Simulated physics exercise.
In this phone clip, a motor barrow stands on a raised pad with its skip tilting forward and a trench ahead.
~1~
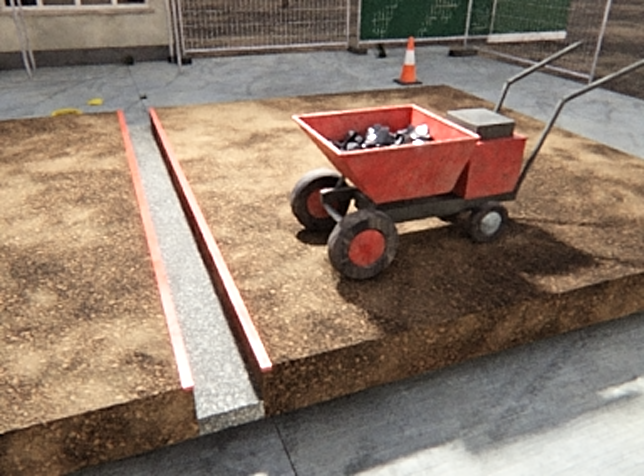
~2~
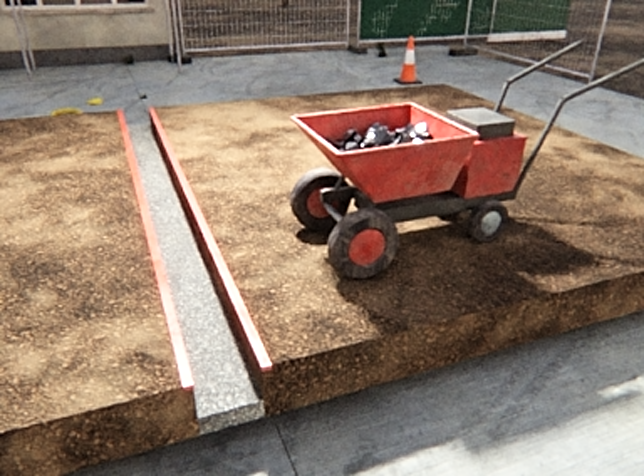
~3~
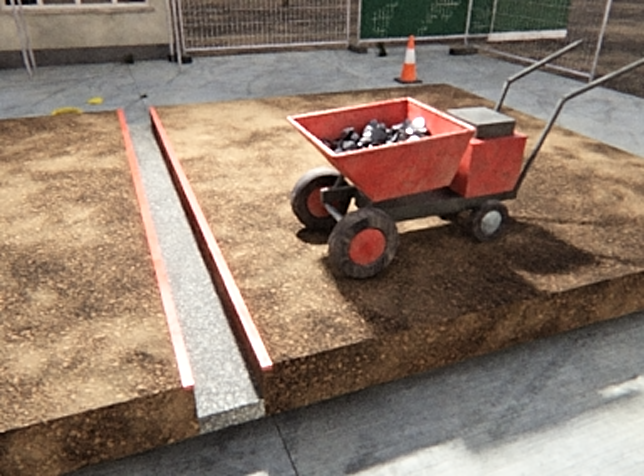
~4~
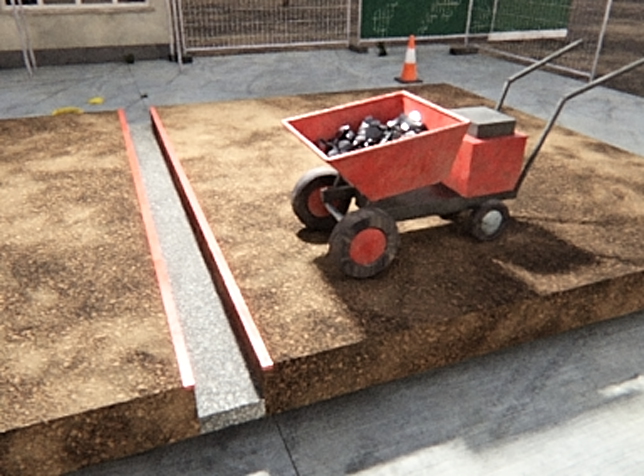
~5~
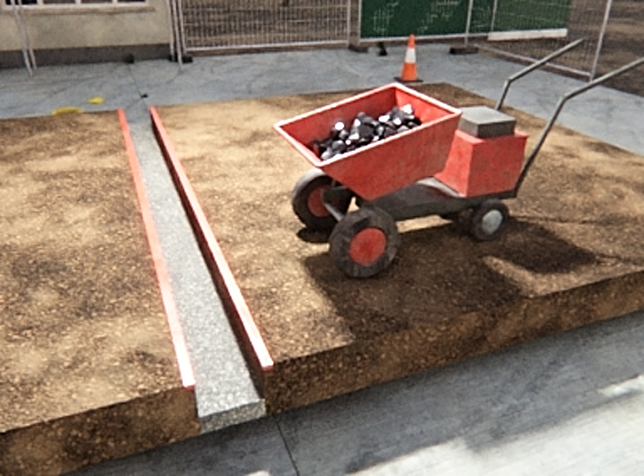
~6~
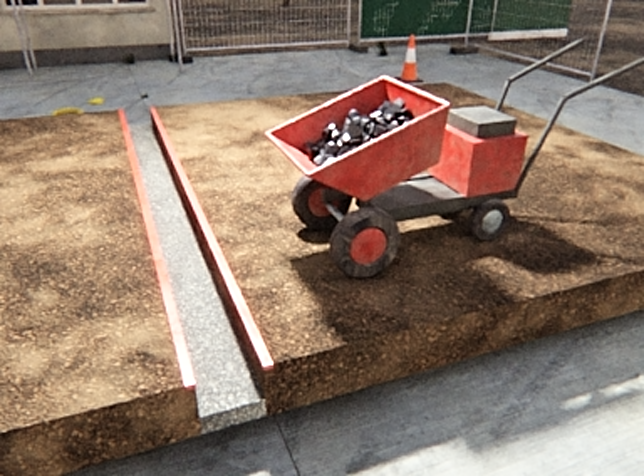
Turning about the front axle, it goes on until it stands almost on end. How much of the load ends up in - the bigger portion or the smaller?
Predicted result: Mostly in.
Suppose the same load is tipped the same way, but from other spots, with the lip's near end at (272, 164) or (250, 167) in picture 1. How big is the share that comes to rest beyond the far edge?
I'd put it at around 40 percent the first time and 70 percent the second.
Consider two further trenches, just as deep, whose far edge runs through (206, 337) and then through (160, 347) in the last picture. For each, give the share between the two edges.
The share would be 50 % first and 70 % second.
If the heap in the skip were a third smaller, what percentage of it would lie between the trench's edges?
It would be around 70 per cent.
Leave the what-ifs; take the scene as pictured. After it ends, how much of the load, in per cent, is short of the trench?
Roughly 20 per cent of the load.
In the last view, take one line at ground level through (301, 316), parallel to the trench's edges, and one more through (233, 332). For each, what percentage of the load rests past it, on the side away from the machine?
In order: Near 90 %, then 50 %.
Soon, skip tipped steeply; all in the skip.
A while on, skip tipped right over; most in the skip; a small part short of the trench; a small part in or heaped over the trench.
Towards the end, skip tipped right over; about a quarter in the skip; about a quarter short of the trench; about two thirds in or heaped over the trench.
Finally, skip tipped right over; a small part in the skip; about a quarter short of the trench; about two thirds in or heaped over the trench; none beyond it.
